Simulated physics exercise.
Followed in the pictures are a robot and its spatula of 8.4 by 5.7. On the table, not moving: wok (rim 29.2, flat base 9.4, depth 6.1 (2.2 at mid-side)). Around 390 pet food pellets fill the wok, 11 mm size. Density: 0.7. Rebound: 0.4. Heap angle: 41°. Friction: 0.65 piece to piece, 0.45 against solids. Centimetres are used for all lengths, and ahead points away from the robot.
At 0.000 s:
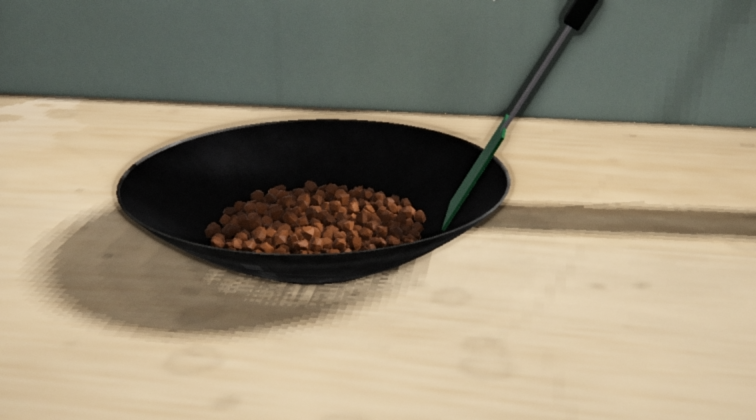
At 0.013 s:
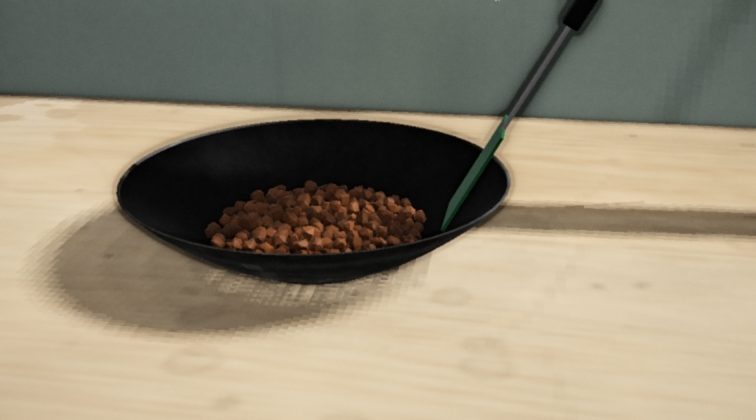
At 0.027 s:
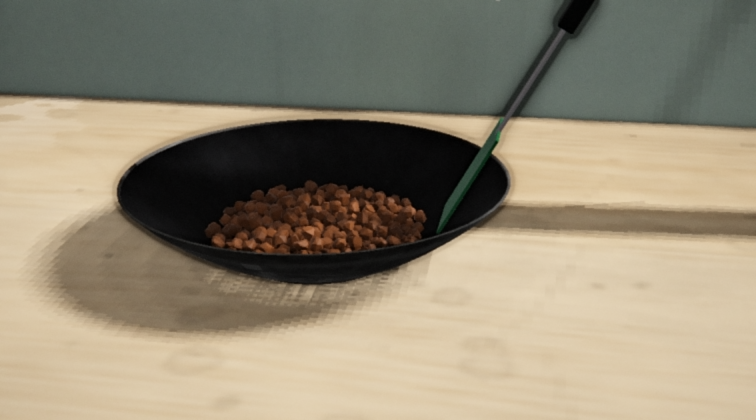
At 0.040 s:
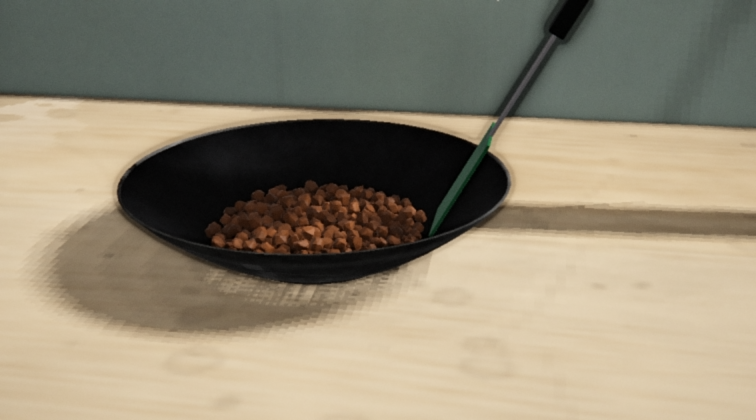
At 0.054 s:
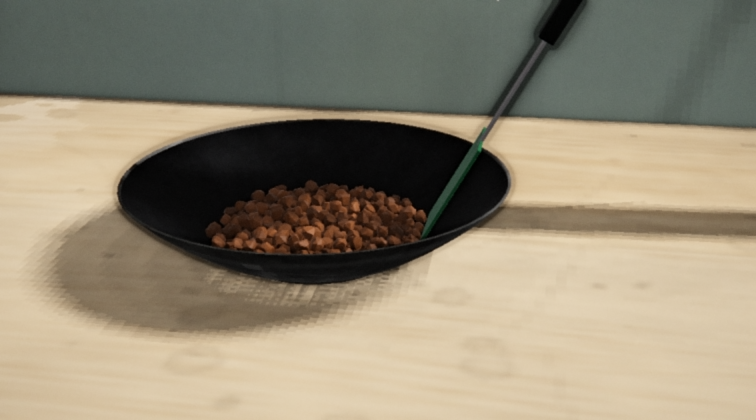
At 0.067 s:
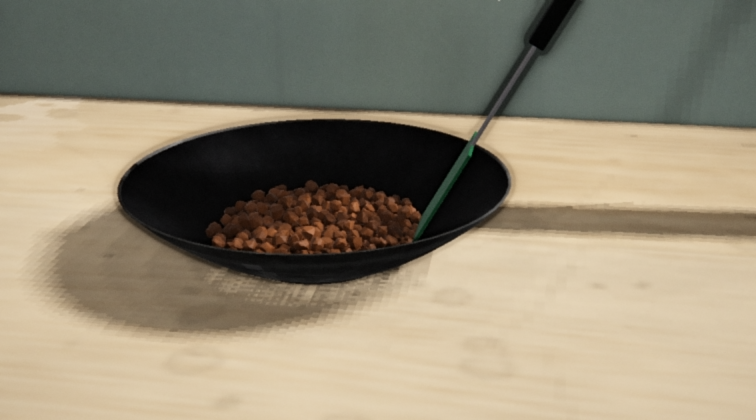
Green-bladed spatula with a dark handle sliding slowly left inside a black wok, reaching the edge of a brown pellet heap.
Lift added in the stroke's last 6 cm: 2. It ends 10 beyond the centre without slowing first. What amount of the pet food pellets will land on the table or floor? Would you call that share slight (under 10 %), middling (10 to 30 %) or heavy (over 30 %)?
It is middling.
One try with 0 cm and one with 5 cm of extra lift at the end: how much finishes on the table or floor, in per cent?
I'd put it near 20 in a hundred, then near 15 in a hundred.
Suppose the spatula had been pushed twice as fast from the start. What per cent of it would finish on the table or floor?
About 35 in a hundred.
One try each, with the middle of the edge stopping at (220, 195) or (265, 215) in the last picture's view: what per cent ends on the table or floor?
The two tries give near 5 and near 0 in a hundred.
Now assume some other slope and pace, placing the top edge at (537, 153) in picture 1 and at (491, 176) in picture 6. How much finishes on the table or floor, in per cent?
Off the vessel, on the table or floor: Some 25 percent.
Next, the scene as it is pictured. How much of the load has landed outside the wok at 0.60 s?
Fraction noted: Close to 20 per cent.
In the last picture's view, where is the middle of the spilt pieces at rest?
Near pixel (87, 233).
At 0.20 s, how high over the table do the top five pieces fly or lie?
Height: Approx. 5 cm.
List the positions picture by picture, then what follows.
In the first picture, spatula top edge at (506, 126), sloping 61°; upper third of the load around (313, 219), from x 215 to 420, top at y 190; 390 in the wok.
In the second picture, spatula top edge at (505, 126), sloping 61°; upper third of the load around (313, 219), from x 215 to 420, top at y 190.
In the third picture, spatula top edge at (500, 129), sloping 61°; upper third of the load around (313, 219), from x 215 to 420, top at y 190.
In the fourth picture, spatula top edge at (492, 134), sloping 61°; upper third of the load around (313, 219), from x 215 to 420, top at y 190.
In the fifth picture, spatula top edge at (483, 139), sloping 61°; upper third of the load around (313, 219), from x 215 to 420, top at y 190.
In the sixth picture, spatula top edge at (473, 143), sloping 61°; upper third of the load around (312, 219), from x 215 to 415, top at y 190; 390 in the wok.
By 0.20 s, sloping 61°, highest piece 5 above the table; 390 in the wok.
By 0.34 s, sloping 61°, highest piece 8 above the table; 381 in the wok, 9 on the blade or in flight.
By 0.60 s, sloping 61°, highest piece 7 above the table; 314 in the wok, 72 on the table or floor, 4 on the blade or in flight.
By 1.65 s, sloping 61°, highest piece 7 above the table; 314 in the wok, 76 on the table or floor.
Final count, 314 in the wok, 76 on the table or floor. That is 19 % on the table or floor.
